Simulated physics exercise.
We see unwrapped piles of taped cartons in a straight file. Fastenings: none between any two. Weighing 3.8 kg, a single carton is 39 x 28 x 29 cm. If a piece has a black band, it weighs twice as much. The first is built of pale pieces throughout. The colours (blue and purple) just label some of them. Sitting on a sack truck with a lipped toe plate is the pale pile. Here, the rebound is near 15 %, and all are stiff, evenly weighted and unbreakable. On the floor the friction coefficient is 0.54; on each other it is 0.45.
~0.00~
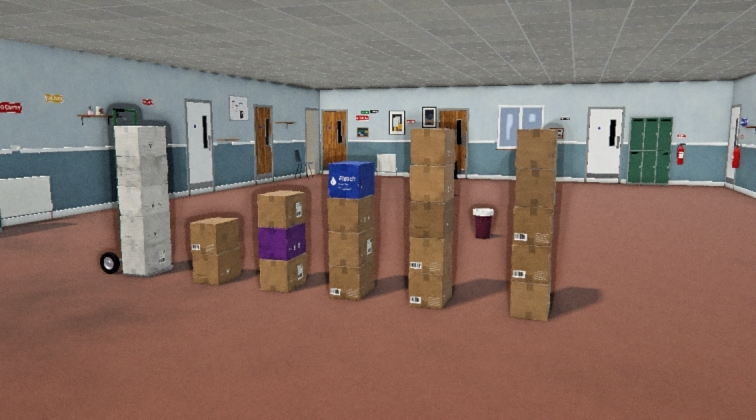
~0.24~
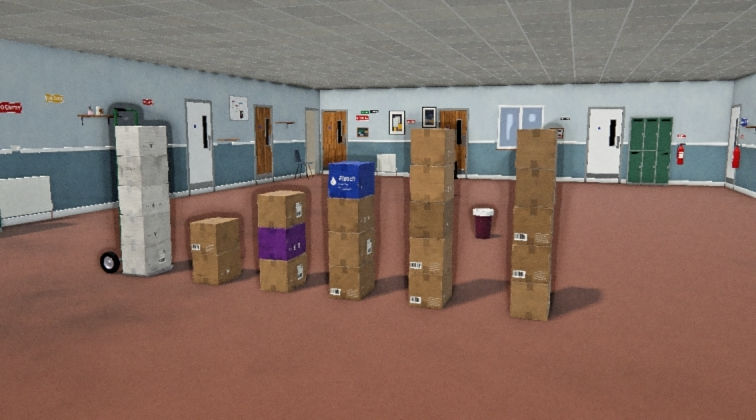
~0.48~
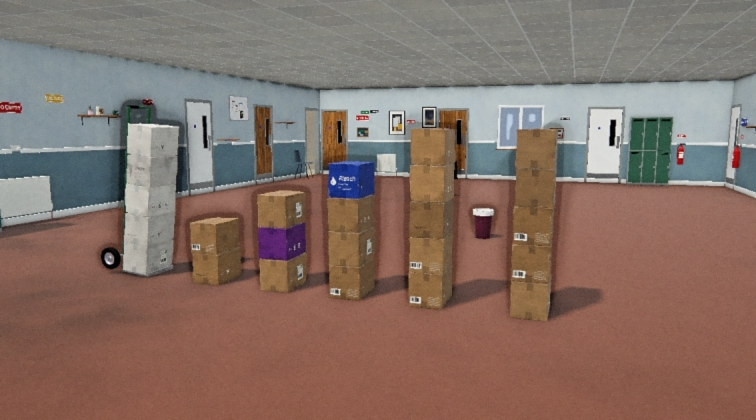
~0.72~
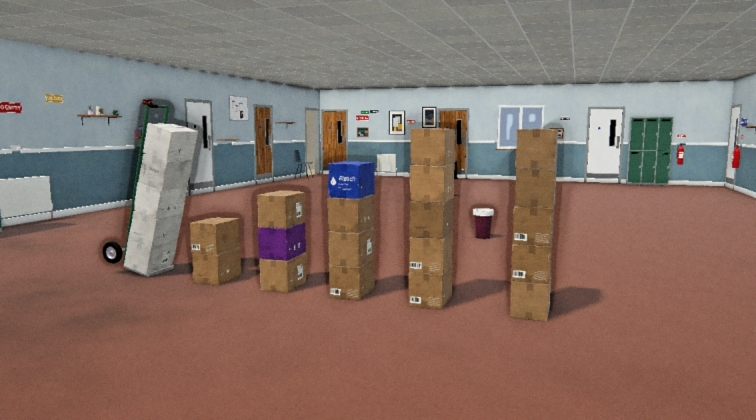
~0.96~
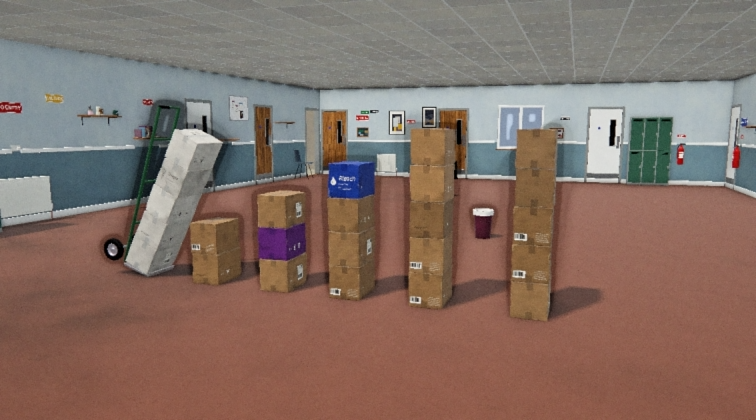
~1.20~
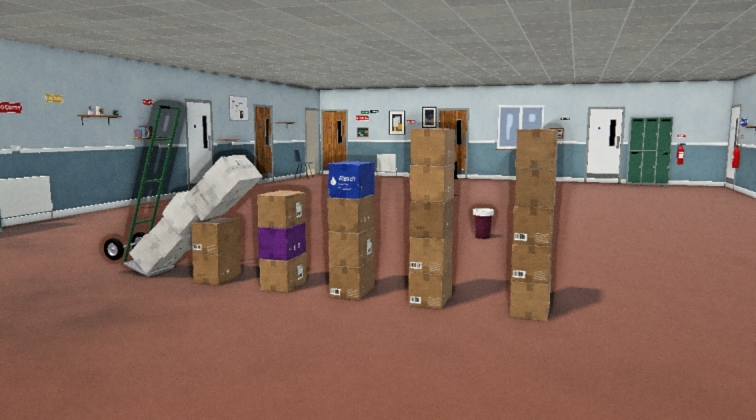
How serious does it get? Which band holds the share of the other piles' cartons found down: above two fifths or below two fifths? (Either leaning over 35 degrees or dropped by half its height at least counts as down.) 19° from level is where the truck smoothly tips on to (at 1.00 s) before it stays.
It settles lower than two fifths.
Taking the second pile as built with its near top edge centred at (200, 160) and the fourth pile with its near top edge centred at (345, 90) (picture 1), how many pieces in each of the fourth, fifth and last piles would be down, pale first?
Fourth 6, fifth 4, last 4.
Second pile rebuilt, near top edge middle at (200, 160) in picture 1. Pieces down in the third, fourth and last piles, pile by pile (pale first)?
The tally would be third 3, then fourth 4, then last 5.
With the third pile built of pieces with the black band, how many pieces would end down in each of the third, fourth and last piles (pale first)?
Then the third pile would have 0 down, the fourth 0, and the last 0.
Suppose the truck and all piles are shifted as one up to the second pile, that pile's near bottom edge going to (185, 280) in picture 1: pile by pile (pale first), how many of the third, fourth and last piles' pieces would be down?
Pile by pile, third 0, fourth 0, last 0.
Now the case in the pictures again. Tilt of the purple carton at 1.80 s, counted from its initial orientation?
Something like 0°, more or less.
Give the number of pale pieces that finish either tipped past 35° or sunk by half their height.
5.
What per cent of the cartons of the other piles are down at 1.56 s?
By then, 0 per cent.
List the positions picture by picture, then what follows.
In the first picture (pixels give the middle of a visible side), truck frame 0° forward; blue carton (343, 181); purple carton (272, 244); none of the others has stirred.
The second picture shows truck frame 1° forward; purple carton (272, 244).
The third picture shows truck frame 6° forward, top of the pale pile leaning 7°; blue carton (343, 181); none of the others has stirred.
The fourth picture shows truck frame (143, 139) 14° forward, top of the pale pile leaning 15°; blue carton (343, 181); none of the others has stirred.
The fifth picture shows truck frame (152, 139) 19° forward, top of the pale pile leaning 27°; purple carton (272, 244); none of the others has stirred.
The sixth picture shows truck frame (153, 139) 19° forward, top of the pale pile leaning 49°; blue carton (343, 181); purple carton (272, 244); none of the others has stirred.
After 1.26 s, 5 of the pale pile down; none of the 19 other cartons down.
After 1.36 s, 5 of the pale pile down; none of the 19 other cartons down, 2 disturbed.
After 1.56 s, 5 of the pale pile down; none of the 19 other cartons down, 3 disturbed.
After 1.80 s, 5 of the pale pile down; 1 of the 19 other cartons down.
In the end (2.3 s), 5 of the pale pile down; 1 of the 19 other cartons down; purple carton unmoved; blue carton unmoved. That is 5 per cent. From the last view, middles, purple carton near (284, 240), blue carton near (353, 179).
